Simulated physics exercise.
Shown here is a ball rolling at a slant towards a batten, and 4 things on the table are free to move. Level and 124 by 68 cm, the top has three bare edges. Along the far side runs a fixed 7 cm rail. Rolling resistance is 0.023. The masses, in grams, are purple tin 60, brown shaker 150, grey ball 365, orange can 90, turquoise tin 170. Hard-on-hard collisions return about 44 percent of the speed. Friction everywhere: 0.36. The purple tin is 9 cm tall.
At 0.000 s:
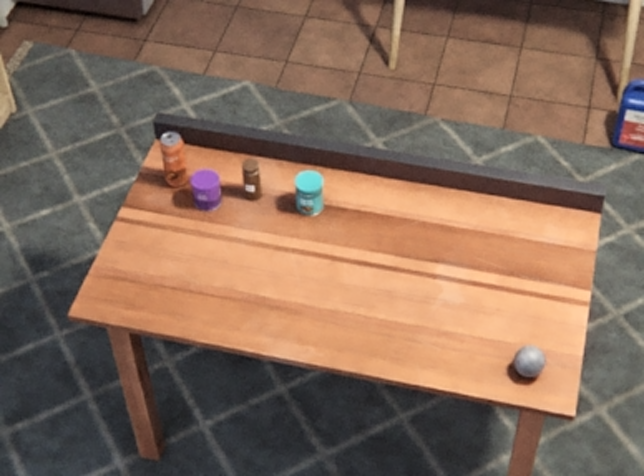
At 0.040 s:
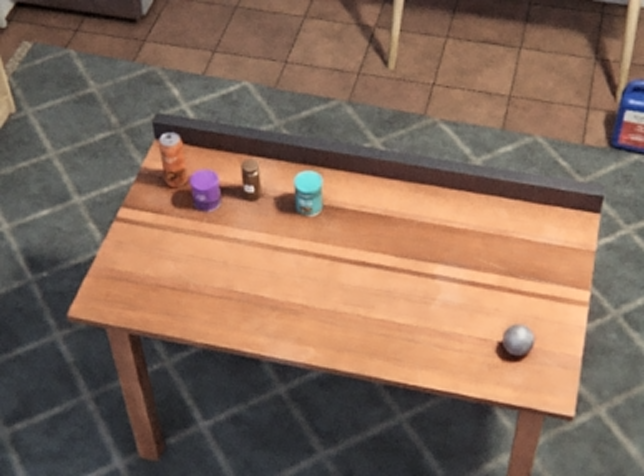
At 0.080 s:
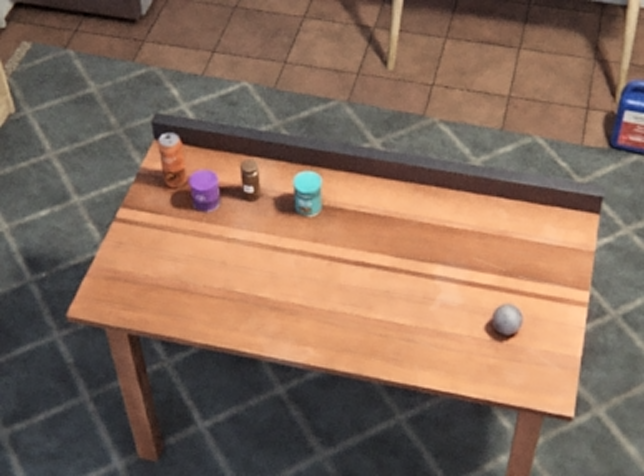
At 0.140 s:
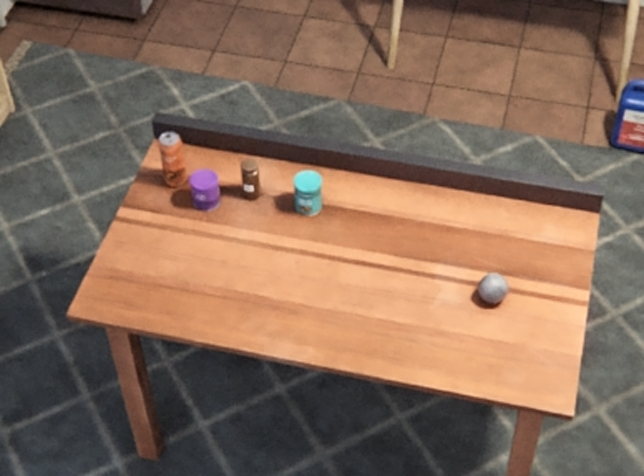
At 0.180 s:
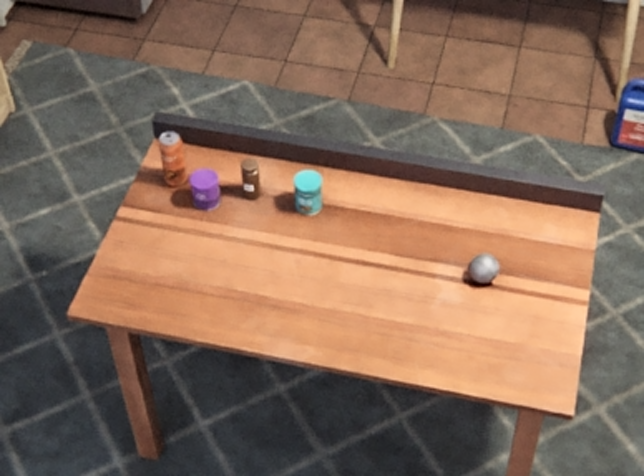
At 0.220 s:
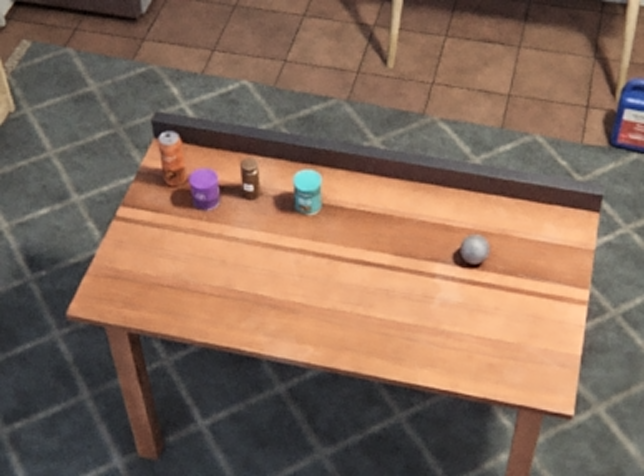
A wooden table stood on a patterned rug with a can, two tins and a shaker near its back left, while a grey ball rolled from the front right corner, slanting back and leftward.
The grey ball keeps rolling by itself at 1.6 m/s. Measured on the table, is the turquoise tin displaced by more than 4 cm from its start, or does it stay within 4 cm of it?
Oh, it stays right there.
After 0.42 s, grey ball near (430, 193).
After 0.92 s, grey ball near (318, 213).
After 1.62 s, grey ball near (212, 250); turquoise tin moved 2 cm near (302, 190).
After 2.62 s, grey ball near (104, 288); turquoise tin moved 2 cm near (302, 190).
In the end (3.5 s), all 4 under 4 cm from the start. At the end, from the last picture's camera, turquoise tin near (302, 190).
